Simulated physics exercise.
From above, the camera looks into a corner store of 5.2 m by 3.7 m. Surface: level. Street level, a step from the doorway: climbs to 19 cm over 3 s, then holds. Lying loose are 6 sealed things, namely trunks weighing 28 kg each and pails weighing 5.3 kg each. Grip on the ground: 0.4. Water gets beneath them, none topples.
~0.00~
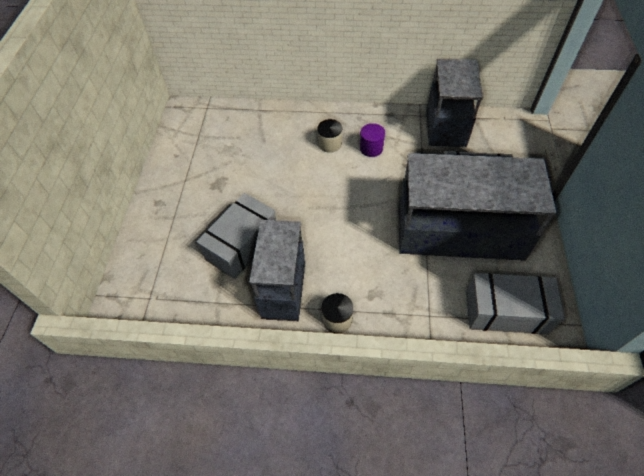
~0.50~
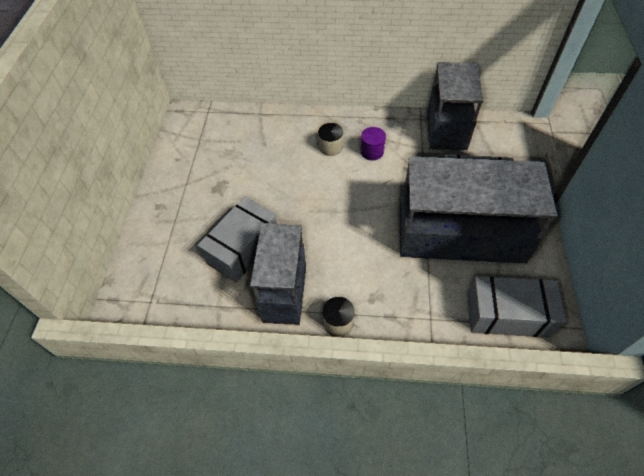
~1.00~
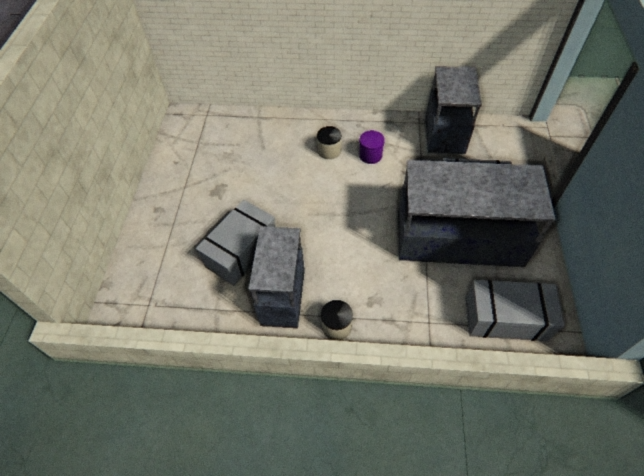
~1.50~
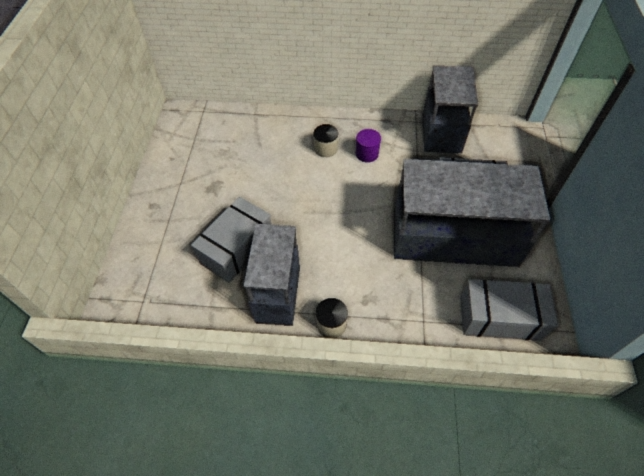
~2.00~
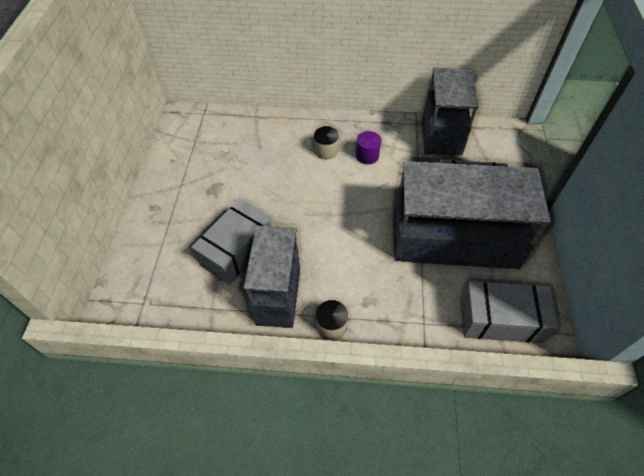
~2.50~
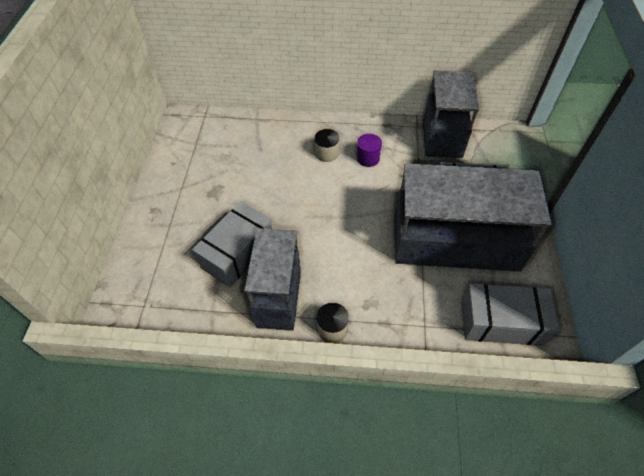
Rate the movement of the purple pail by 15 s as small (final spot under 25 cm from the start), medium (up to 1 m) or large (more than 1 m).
Large.
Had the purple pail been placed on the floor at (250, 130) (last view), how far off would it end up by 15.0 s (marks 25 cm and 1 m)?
It goes a long way.
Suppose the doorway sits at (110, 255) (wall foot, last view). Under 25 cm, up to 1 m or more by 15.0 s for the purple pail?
That would leave the purple pail a long way off.
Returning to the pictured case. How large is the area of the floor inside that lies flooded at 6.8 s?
Roughly 13 m2 of it is wet.
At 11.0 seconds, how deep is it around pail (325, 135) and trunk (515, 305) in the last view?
About 12 and 5 cm.
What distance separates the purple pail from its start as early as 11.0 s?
By then it has shifted roughly 250 cm.
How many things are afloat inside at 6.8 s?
At that point I count 0.
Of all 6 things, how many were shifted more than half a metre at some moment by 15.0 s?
The count comes to 4.
After 3.5 s the purple pail is near (370, 142), 0.0 m from its start, aground; 0 afloat.
After 6.8 s the purple pail is near (315, 108), 1.0 m from its start, aground; 0 afloat.
After 11.0 s the purple pail is near (167, 178), 2.5 m from its start, afloat; 3 afloat.
After 15.0 s the purple pail is near (235, 308), 2.8 m from its start, afloat; 6 afloat.
